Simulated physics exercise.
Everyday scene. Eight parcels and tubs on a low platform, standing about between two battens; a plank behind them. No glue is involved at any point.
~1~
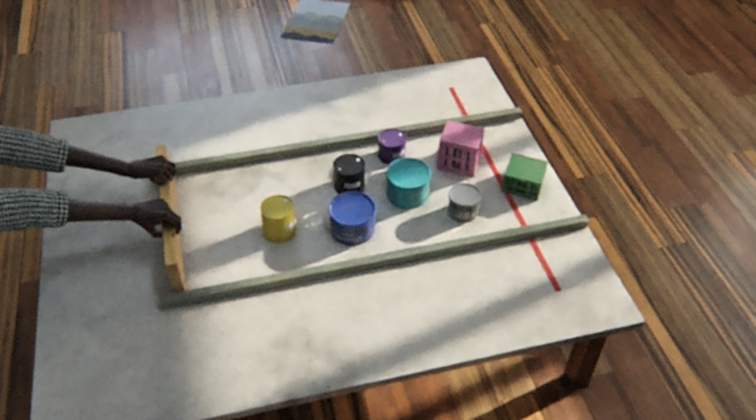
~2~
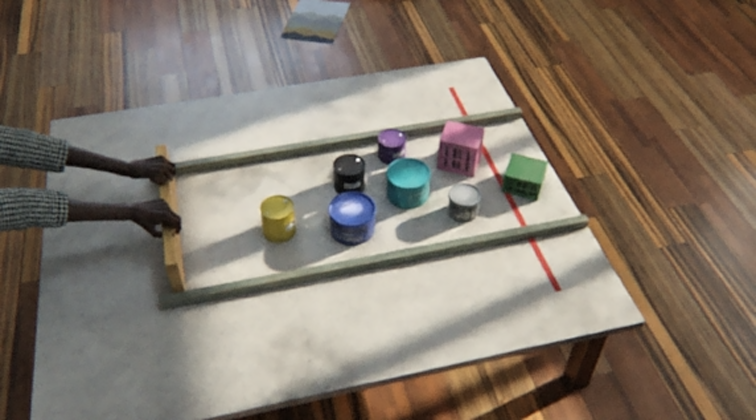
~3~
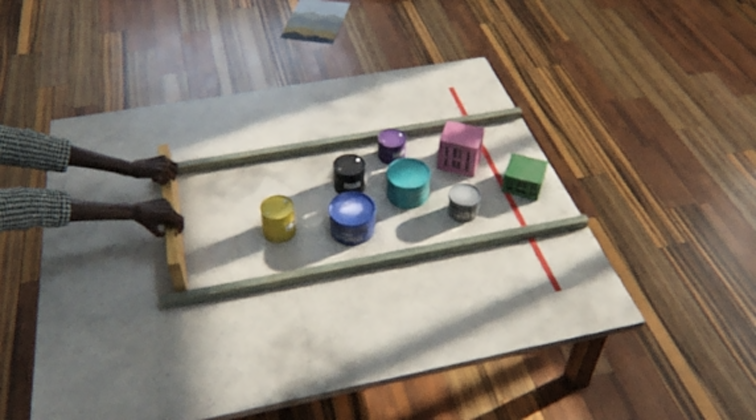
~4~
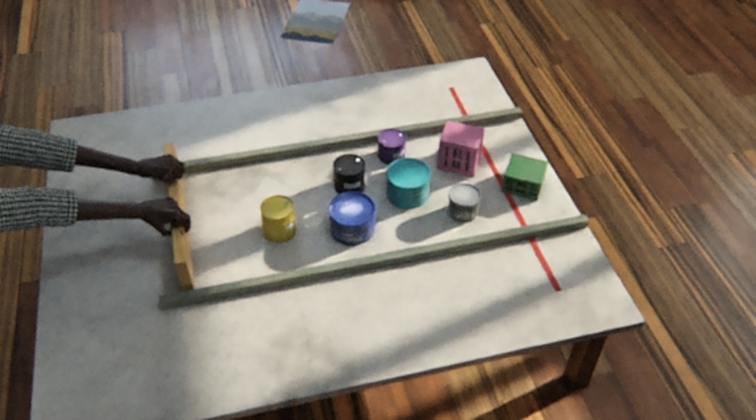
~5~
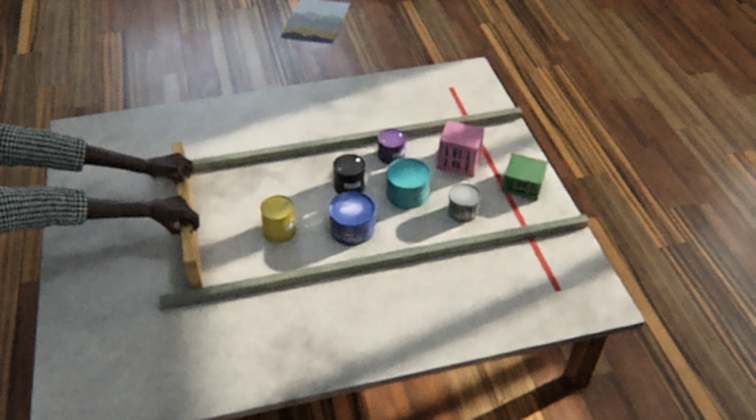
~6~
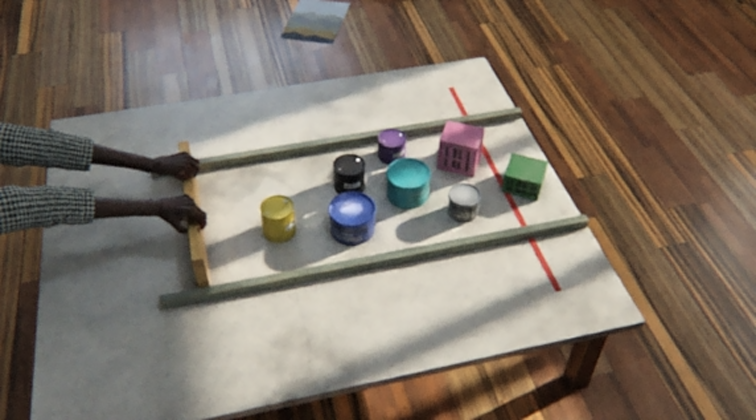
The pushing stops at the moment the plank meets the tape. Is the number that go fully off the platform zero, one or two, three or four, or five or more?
It is going to spill one or two of them.
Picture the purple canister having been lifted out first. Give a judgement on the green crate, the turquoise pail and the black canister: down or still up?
Obs.: Green crate does drop, turquoise pail is not lost, black canister is not lost.
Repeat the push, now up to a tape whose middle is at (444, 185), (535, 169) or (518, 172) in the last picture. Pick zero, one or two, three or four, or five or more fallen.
Not one; five or more; three to four.
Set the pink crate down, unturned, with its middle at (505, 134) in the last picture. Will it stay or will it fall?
Lab note: From that start it stays aboard.
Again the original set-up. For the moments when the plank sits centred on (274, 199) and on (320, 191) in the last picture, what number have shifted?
Moved so far: 1, then 2.
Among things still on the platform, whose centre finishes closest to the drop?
Foremost: The grey pail.
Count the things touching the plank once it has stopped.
At rest, 4 are in contact.
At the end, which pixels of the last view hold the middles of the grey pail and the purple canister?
They finish at roughly (569, 185) and (492, 129) respectively.
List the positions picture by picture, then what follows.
The first frame shows green crate (525, 177); pink crate (461, 149); grey pail (464, 203); plank (170, 217); tape (498, 176).
The second frame shows pink crate (461, 149); purple canister (392, 147).
The third frame shows grey pail (464, 203); blue pail (352, 219).
The fourth frame shows green crate (525, 177); black canister (349, 175).
The fifth frame shows pink crate (461, 149); yellow canister (278, 219).
The sixth frame shows green crate (525, 177); pink crate (461, 149); grey pail (464, 203); plank (194, 213); tape (498, 176).
A little later, none off yet; green crate at rest near (525, 177); pink crate at rest near (461, 149); grey pail at rest near (464, 203).
When it is over, the number that fall off is one or two; down, green crate.
